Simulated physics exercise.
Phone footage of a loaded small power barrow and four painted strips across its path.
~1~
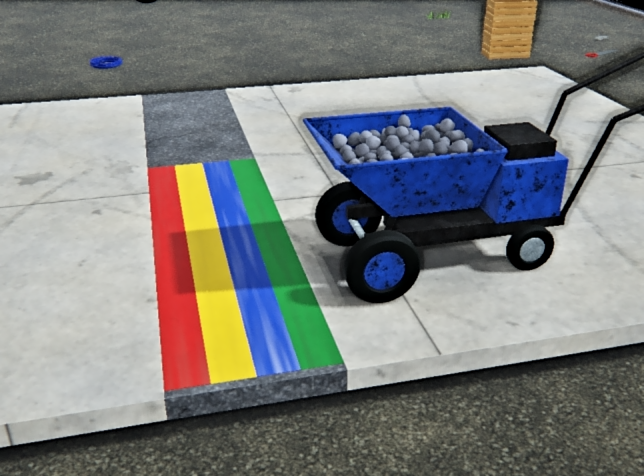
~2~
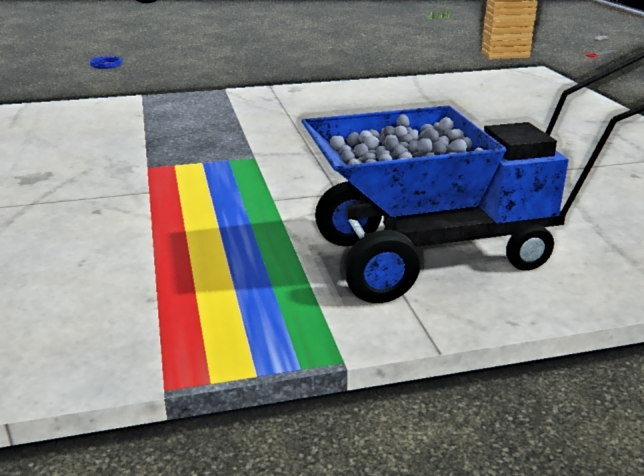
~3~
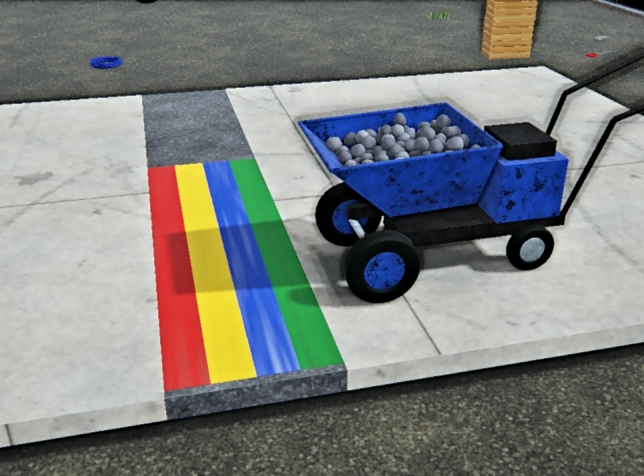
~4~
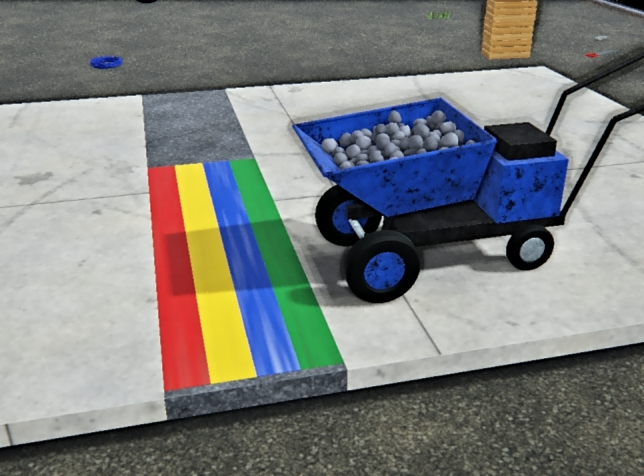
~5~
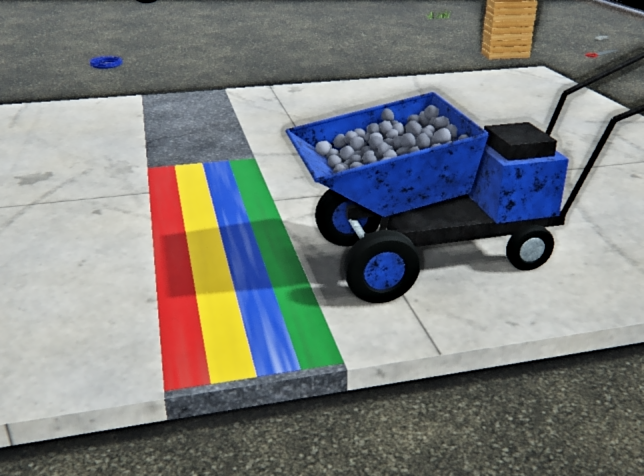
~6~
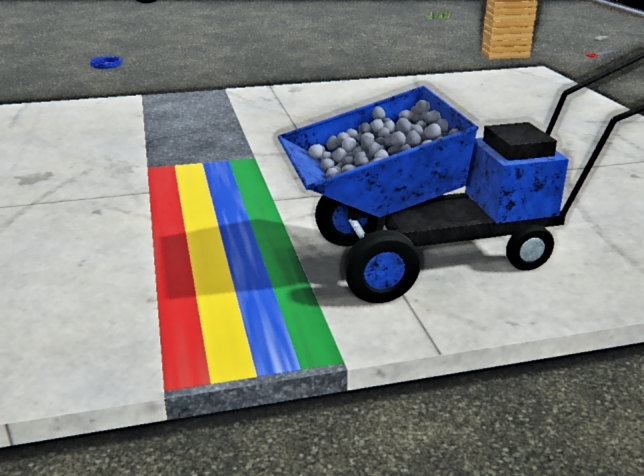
The clip opens on a small blue barrow loaded with round grey cobbles, standing level on pale paving to the right of green, blue, yellow and red strips. Its skip then begins tilting toward the left, slightly at first and then clearly, while the wheels stay in place and the cobbles remain inside.
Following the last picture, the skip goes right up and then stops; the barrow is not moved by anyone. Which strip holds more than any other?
The yellow strip.
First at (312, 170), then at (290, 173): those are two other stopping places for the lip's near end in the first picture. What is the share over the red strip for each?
Roughly 30 percent first, then roughly 30 percent.
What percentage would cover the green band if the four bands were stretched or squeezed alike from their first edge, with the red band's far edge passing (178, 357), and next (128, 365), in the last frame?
Roughly 0 per cent, then roughly 0 per cent.
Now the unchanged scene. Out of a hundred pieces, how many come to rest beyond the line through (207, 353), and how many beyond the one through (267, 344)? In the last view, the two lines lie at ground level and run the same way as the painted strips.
Around 30 per cent for the first, around 70 per cent for the second.
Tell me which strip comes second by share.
The next spot goes to the strip in red.
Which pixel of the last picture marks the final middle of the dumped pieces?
Somewhere around (203, 286) in the last picture.
Just after the last frame, skip tipped steeply; every one in the skip.
A moment on, skip tipped right over; the larger part in the skip; about a tenth over the blue strip; roughly a quarter over the yellow strip; just a few over the red strip.
Further on, skip tipped right over; roughly a third in the skip; about a tenth over the blue strip; roughly a third over the yellow strip; roughly a quarter over the red strip; about a tenth off the paint.
When it is over, skip tipped right over; roughly a third in the skip; not one over the green strip; about a tenth over the blue strip; roughly a third over the yellow strip; roughly a quarter over the red strip; about a tenth off the paint.
